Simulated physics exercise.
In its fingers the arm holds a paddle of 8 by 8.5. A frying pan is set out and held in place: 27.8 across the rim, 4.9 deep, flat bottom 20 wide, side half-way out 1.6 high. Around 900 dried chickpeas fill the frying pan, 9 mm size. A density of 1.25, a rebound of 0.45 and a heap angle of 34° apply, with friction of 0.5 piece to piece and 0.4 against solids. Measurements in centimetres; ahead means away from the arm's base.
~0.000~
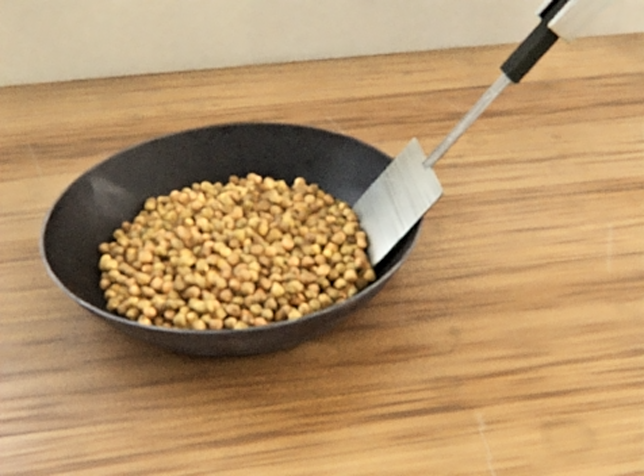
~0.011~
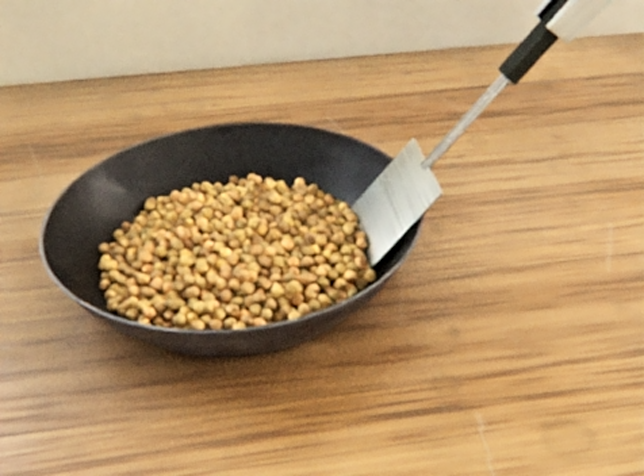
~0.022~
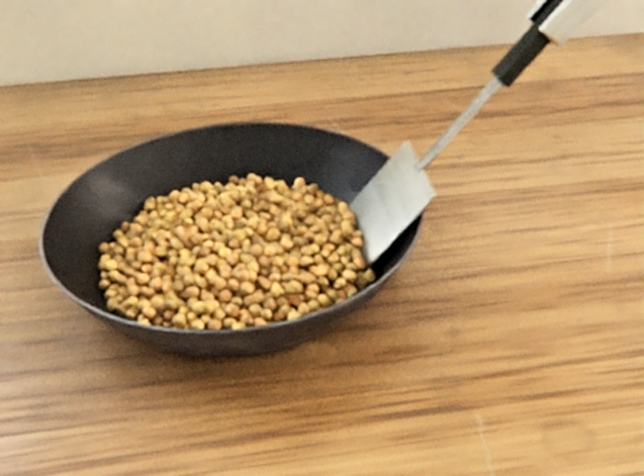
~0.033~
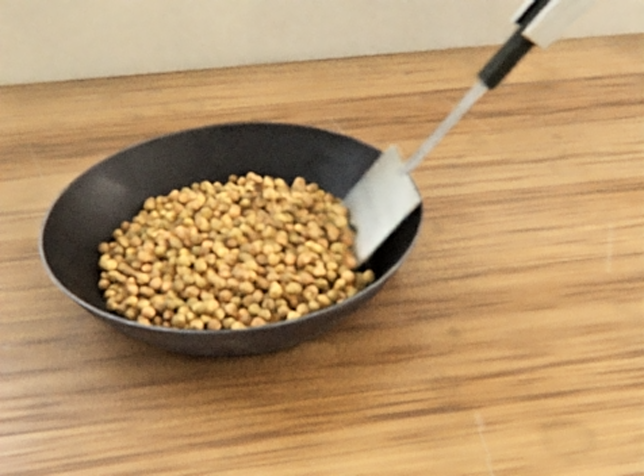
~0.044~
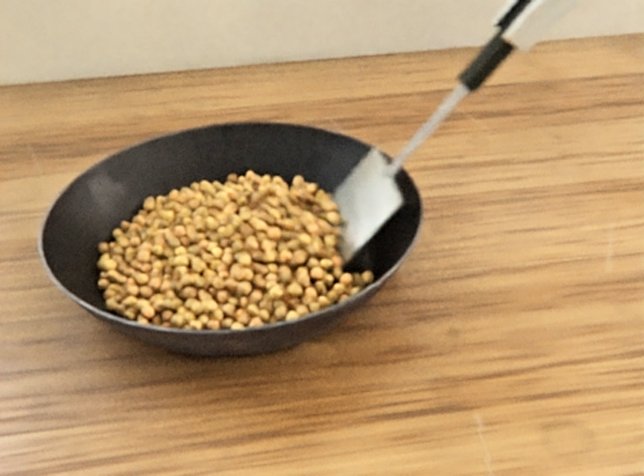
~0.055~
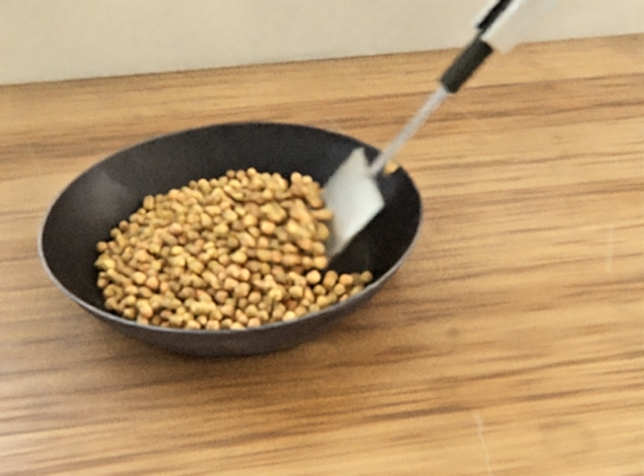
A metal paddle slides left through a dark frying pan, pushing the chickpeas into a higher heap.
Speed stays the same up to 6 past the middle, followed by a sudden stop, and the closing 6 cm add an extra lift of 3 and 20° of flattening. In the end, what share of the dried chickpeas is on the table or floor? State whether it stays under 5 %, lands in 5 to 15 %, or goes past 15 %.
It lands in 5 to 15 %.
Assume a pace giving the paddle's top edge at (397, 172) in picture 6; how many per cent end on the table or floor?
I'd say around 0 per cent.
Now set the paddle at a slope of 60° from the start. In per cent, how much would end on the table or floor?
It would come to roughly 10 percent.
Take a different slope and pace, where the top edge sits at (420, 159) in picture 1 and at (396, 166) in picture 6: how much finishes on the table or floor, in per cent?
Near 0 in a hundred.
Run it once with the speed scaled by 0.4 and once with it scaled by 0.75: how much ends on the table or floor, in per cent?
About 0 and 5 per cent.
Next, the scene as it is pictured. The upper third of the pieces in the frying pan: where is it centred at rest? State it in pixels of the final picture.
The middle lies somewhere around (113, 241).
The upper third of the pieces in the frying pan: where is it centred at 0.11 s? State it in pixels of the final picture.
I'd say close to (215, 226).
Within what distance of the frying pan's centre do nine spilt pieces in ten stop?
I reckon it's some 65 centimetres.
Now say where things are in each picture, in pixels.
The paddle top edge at (429, 164), sloping 50°; upper third of the load around (243, 240), from x 105 to 370, top at y 180; 900 in the frying pan, in the first picture.
The paddle top edge at (427, 164), sloping 50°; upper third of the load around (243, 240), from x 105 to 370, top at y 180, in the second picture.
The paddle top edge at (421, 167), sloping 50°; upper third of the load around (245, 239), from x 105 to 370, top at y 180, in the third picture.
The paddle top edge at (406, 170), sloping 50°; upper third of the load around (254, 236), from x 105 to 370, top at y 180, in the fourth picture.
The paddle top edge at (388, 173), sloping 50°; upper third of the load around (256, 234), from x 105 to 375, top at y 175, in the fifth picture.
The paddle top edge at (370, 175), sloping 50°; upper third of the load around (253, 231), from x 100 to 390, top at y 170; 900 in the frying pan, in the sixth picture.
After 0.08 s, sloping 50°, highest piece 10 above the table; 899 in the frying pan, 1 on the blade or in flight.
After 0.11 s, sloping 44°, highest piece 15 above the table; 898 in the frying pan, 2 on the blade or in flight.
After 0.32 s, sloping 30°, highest piece 26 above the table; 836 in the frying pan, 45 on the table or floor, 19 on the blade or in flight.
After 1.37 s, sloping 30°, highest piece 6 above the table; 836 in the frying pan, 64 on the table or floor.
In the end, 836 in the frying pan, 64 on the table or floor. That is 7 % on the table or floor.
